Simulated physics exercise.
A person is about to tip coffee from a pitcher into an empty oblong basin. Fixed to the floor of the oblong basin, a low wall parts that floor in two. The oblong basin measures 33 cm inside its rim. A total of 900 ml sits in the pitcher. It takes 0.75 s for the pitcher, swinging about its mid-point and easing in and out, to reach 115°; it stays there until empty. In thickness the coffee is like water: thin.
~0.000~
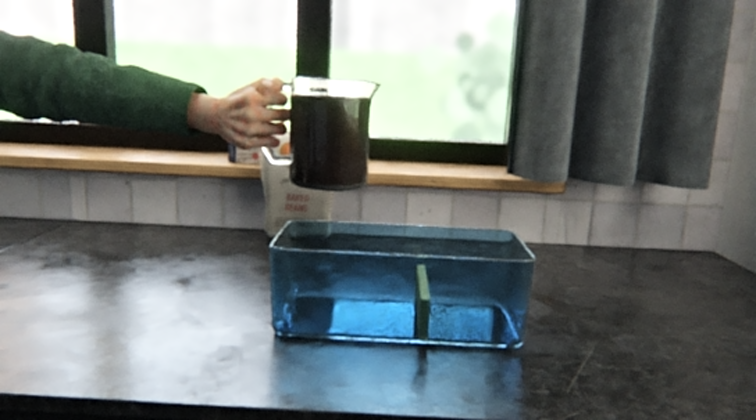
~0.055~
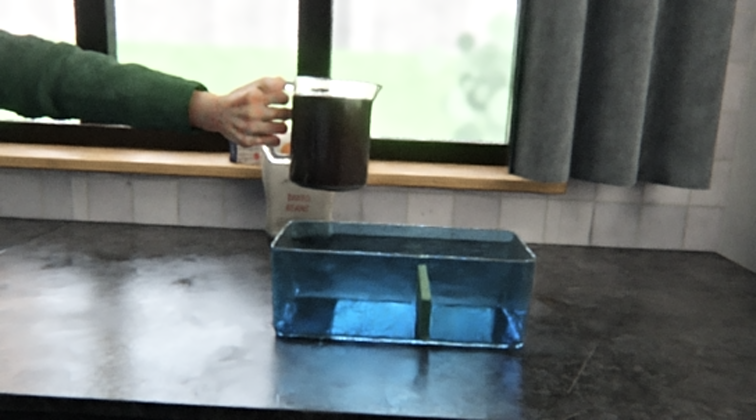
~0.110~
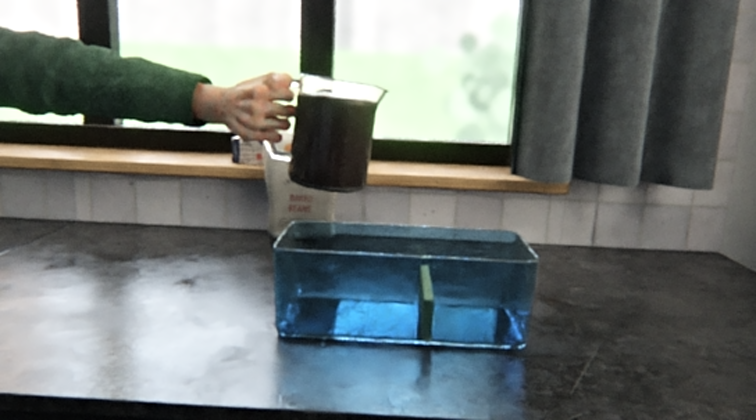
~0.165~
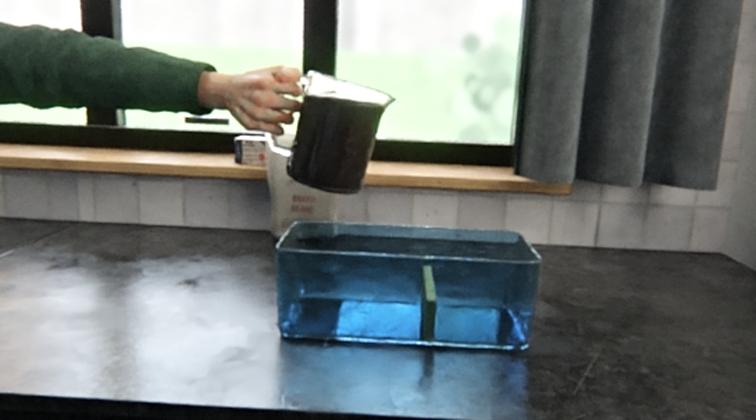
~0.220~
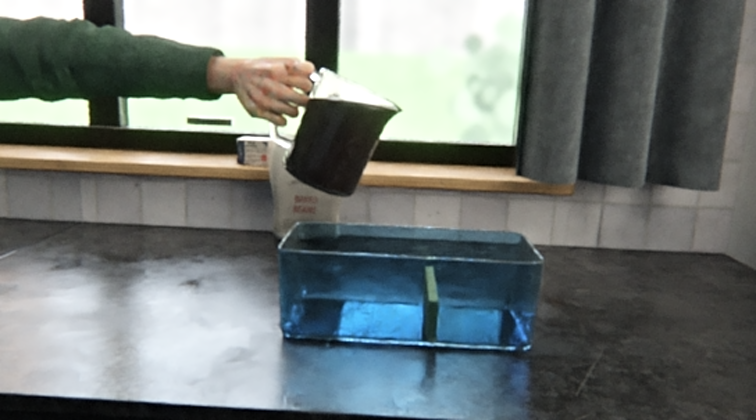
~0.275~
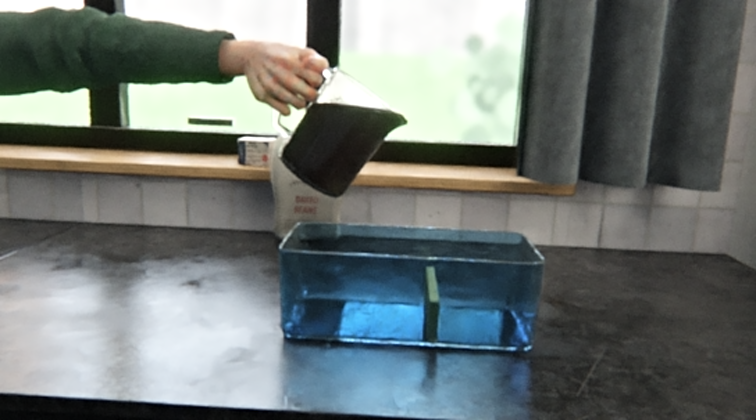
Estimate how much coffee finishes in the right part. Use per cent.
I would say 47 per cent.
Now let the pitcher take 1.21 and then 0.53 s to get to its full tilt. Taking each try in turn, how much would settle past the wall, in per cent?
The first try gives 65 percent and the second 35 percent.
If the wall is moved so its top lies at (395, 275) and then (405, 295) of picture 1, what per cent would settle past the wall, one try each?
The first try gives 95 percent and the second 80 percent.
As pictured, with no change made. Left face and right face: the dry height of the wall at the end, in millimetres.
Left about 40 mm, right about 34 mm.
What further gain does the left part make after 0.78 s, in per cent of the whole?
Change: Approx. 20 %.
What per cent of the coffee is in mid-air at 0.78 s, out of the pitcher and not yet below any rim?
Airborne share: Near 12 %.
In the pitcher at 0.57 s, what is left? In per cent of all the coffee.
I reckon about 60 in a hundred is still held.
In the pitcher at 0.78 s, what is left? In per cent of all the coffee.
12 per cent or so.
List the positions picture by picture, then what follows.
In the first frame, tilt 0°; pouring edge (381, 83); surface from (294, 94) to (370, 97); the oblong basin's rim runs from (280, 234) to (524, 246); the wall's top is at (423, 282).
In the second frame, tilt 2°; pouring edge (383, 85); surface from (296, 94) to (372, 99).
In the third frame, tilt 6°; pouring edge (389, 90); surface from (301, 93) to (378, 101).
In the fourth frame, tilt 13°; pouring edge (397, 98); surface from (306, 98) to (385, 103).
In the fifth frame, tilt 23°; pouring edge (404, 109); surface from (307, 112) to (395, 108).
In the sixth frame, tilt 34°; pouring edge (408, 123); surface from (301, 121) to (407, 117).
By 0.57 s the tilt is 99° and 60 per cent is still to pour, 0 is left of the wall and 16 right of it.
By 0.78 s the tilt is 115° and 13 per cent is still to pour, 31 is left of the wall and 43 right of it.
By 1.01 s the tilt is 115° and 1 per cent is still to pour, 50 is left of the wall and 47 right of it.
By 1.25 s the tilt is 115° and 0 per cent is still to pour, 52 is left of the wall and 47 right of it.
At rest 52 per cent lies left of the wall, 47 right of it and 1 outside.
